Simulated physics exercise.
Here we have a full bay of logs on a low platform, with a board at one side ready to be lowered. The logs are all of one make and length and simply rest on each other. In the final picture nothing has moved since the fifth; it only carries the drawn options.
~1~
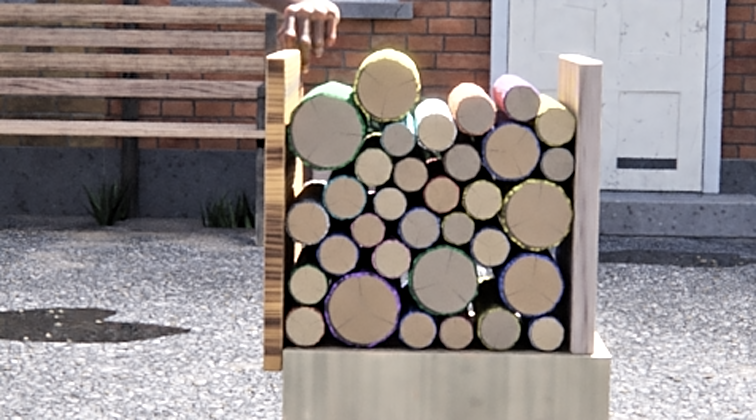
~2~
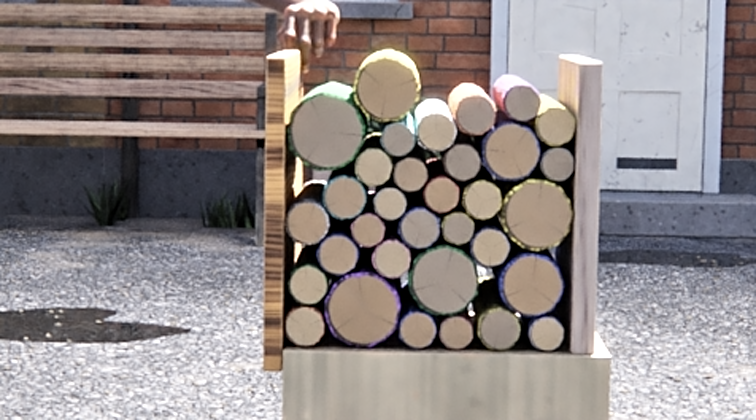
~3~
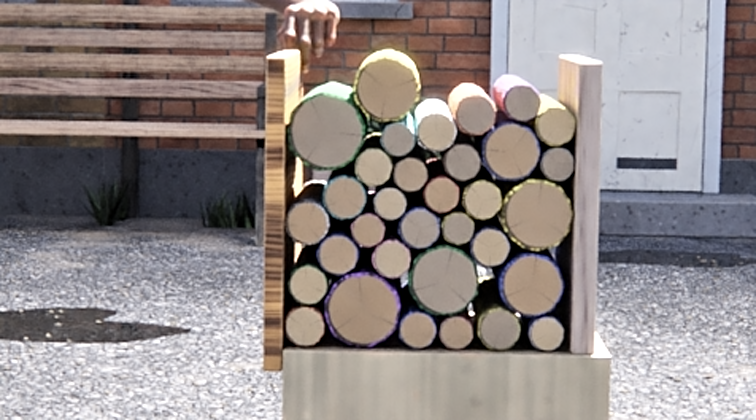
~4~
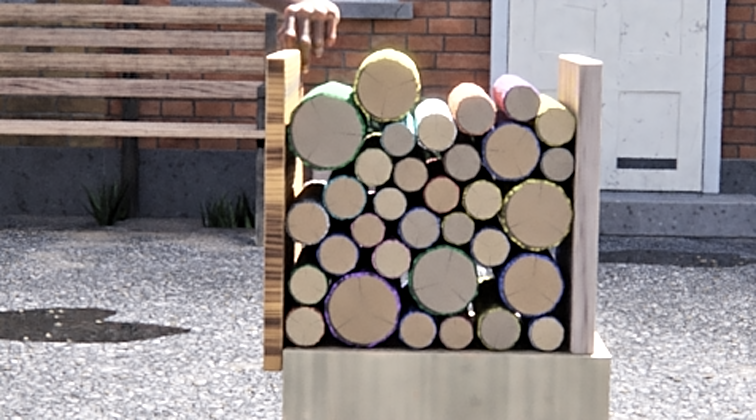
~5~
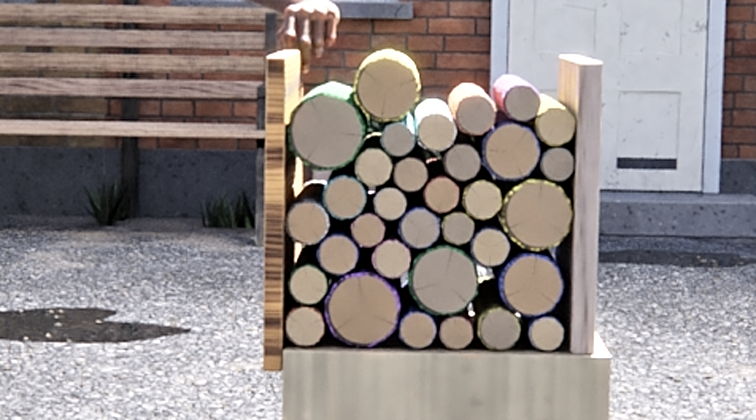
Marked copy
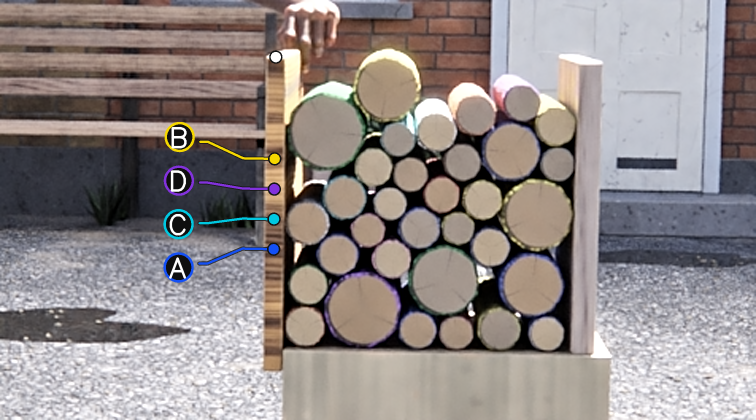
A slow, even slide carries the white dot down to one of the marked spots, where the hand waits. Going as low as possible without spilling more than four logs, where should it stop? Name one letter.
At most to A.
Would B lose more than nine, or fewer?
It loses fewer than nine.
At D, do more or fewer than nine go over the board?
It loses fewer than nine.
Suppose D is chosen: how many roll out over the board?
It comes to none.
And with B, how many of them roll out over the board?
The count is none.
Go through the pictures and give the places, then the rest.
A log (547, 334); a log (338, 255); a log (368, 230), in the first picture.
A log (368, 230); a log (482, 200), in the second picture.
A log (326, 132); a log (386, 89), in the third picture.
Side board (284, 199); a log (304, 327), in the fourth picture.
A log (547, 334); a log (338, 255); a log (368, 230), in the fifth picture.
On the marked copy, A at (274, 249); B at (275, 159); C at (274, 219); D at (274, 189); the white dot at (276, 57).
Taking A. A third of the way, top of the board (286, 139).
Two thirds of the way, top of the board (284, 231).
When it is over, top of the board (284, 248), two out over the board.
As for the rest, B none out over the board; C two out over the board; D none out over the board.
